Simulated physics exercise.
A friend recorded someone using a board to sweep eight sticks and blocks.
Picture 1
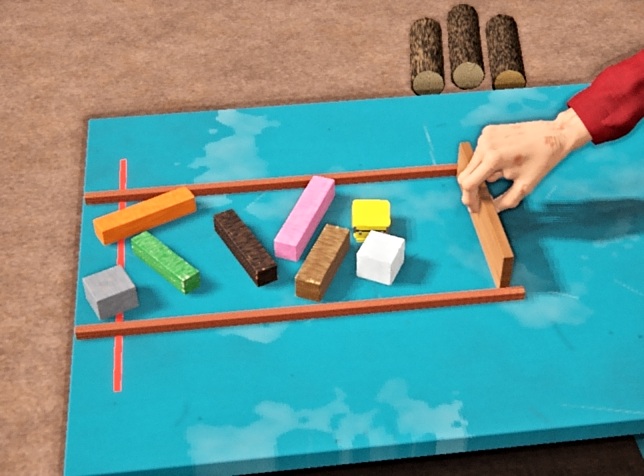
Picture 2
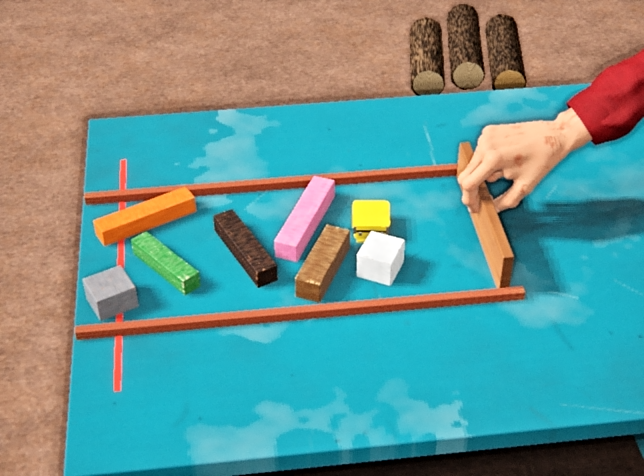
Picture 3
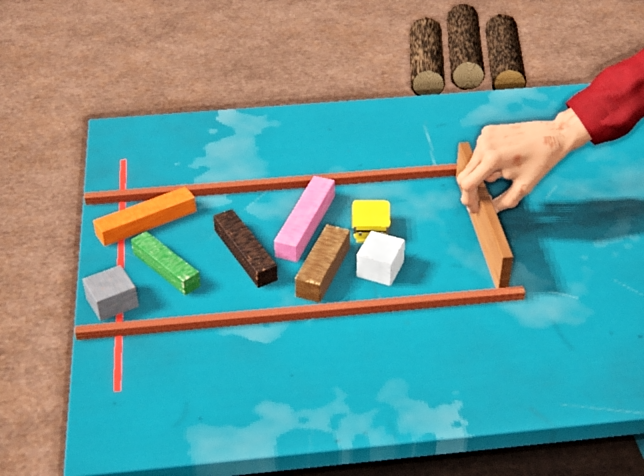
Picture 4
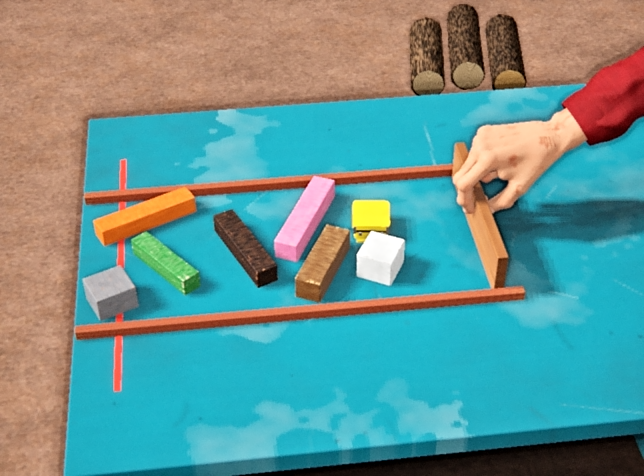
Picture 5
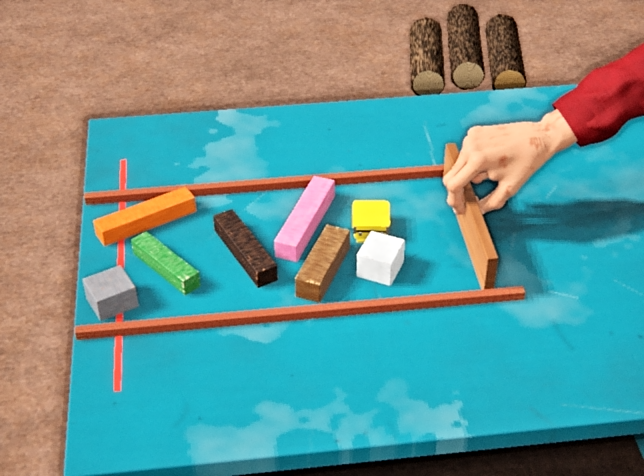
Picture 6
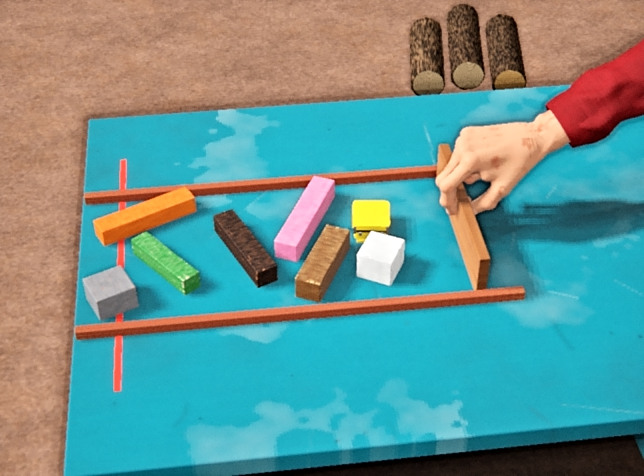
A wooden board, gripped by a hand in a red sleeve, stands still at first, then slides a short way left between two thin rails on a blue tabletop seen from above at an angle. Ahead of it lie orange, green, grey, dark brown, pink, brown, yellow and white pieces, with red tape at left and three logs behind. The pieces and the view stay still.
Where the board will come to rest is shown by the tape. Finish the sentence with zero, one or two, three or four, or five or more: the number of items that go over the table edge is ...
The number of items that go over the table edge is five or more.
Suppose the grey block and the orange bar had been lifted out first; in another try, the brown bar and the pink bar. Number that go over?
Counts - first: 4, second: 4.
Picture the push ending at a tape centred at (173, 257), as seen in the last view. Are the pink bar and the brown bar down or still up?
The pink bar does not fall, the brown bar remains up.
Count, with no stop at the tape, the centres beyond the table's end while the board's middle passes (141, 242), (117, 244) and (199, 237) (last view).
4; 6; 1.
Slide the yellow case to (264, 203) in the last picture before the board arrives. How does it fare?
From that start it falls away.
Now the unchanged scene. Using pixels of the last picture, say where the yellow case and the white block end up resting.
Final spots - yellow case (102, 245), white block (100, 291).
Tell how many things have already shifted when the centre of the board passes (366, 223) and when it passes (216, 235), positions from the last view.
Counting first: 3, next 8.
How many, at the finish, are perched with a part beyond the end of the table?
I'd put it at 0.
Early on, none off yet; grey block at rest near (111, 293); orange bar at rest near (146, 216); green bar at rest near (165, 263).
Finally, the number that fall off is five or more; lost, brown bar, pink bar, black bar, green bar, orange bar and grey block.
